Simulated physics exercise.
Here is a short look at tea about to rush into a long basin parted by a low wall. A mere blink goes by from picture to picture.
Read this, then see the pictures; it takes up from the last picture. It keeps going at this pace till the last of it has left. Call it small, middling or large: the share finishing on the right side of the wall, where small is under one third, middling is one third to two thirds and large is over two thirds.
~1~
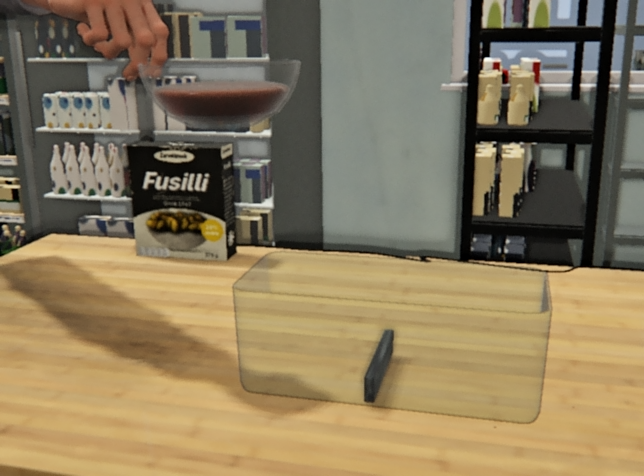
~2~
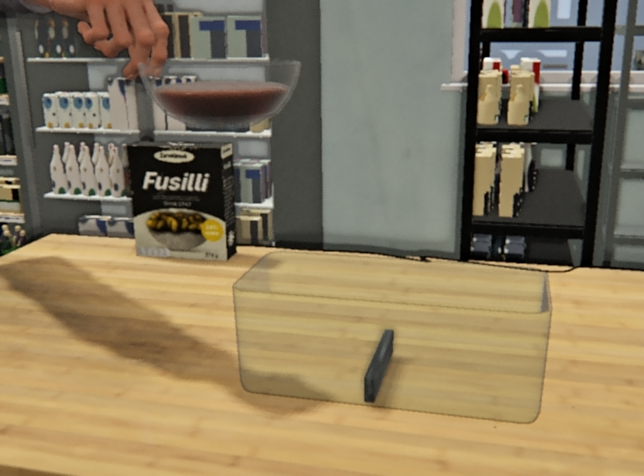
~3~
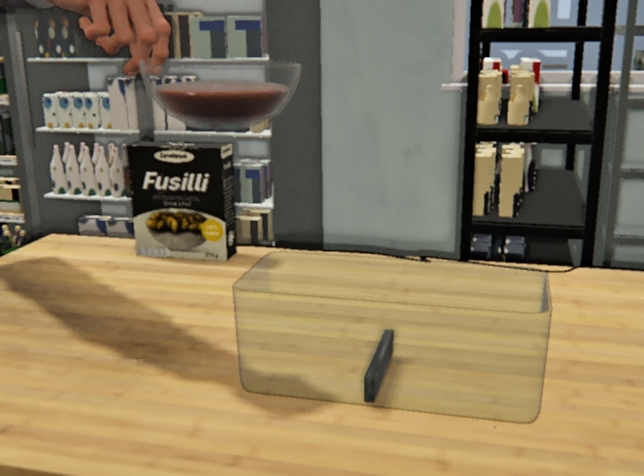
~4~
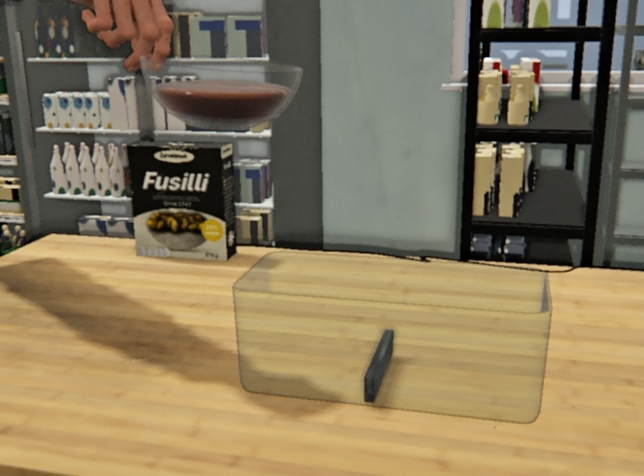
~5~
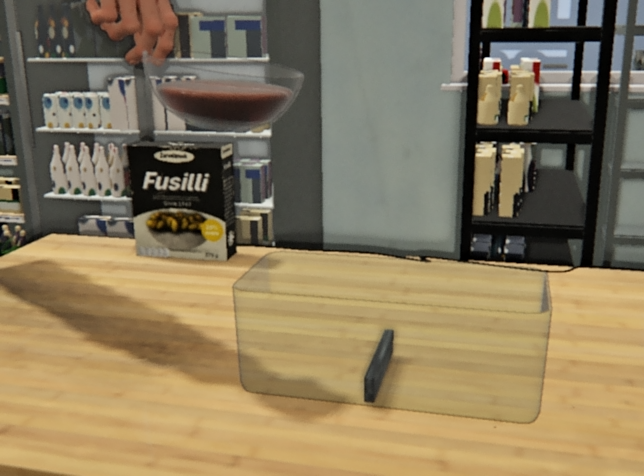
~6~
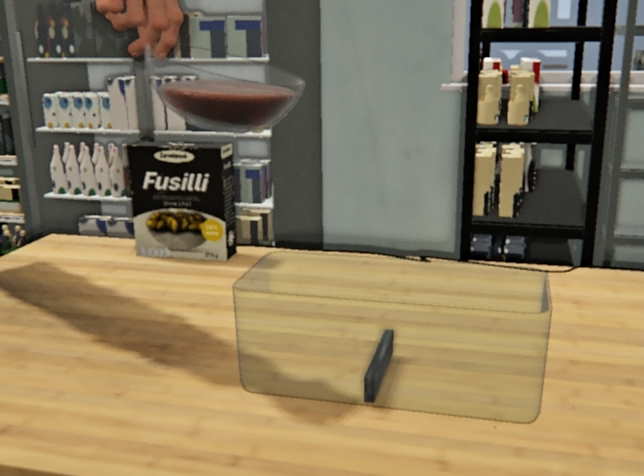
Small.
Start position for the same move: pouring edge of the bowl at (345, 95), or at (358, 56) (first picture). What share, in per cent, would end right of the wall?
The first start yields 60 per cent, the second 70 per cent.
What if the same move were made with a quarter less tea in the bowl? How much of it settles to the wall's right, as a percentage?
Best guess: Around 10 %.
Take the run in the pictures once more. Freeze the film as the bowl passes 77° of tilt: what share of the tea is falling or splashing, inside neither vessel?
Share: Approx. 60 %.
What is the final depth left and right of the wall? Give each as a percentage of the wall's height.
About 70 per cent on the left and 10 per cent on the right.
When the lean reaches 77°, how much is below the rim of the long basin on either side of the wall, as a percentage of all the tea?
Left 20 %, right 0 %.
A moment on, the bowl is tipped on its side and 25 per cent is still to pour, 18 is left of the wall and 0 right of it.
Next, the bowl is tipped right over and 0 per cent is still to pour, 85 is left of the wall and 10 right of it.
Then the bowl is tipped right over and 0 per cent is still to pour, 82 is left of the wall and 17 right of it.
Later the bowl is tipped right over and 0 per cent is still to pour, 82 is left of the wall and 17 right of it.
Finally, 81 per cent lies left of the wall, 17 right of it and 1 outside.
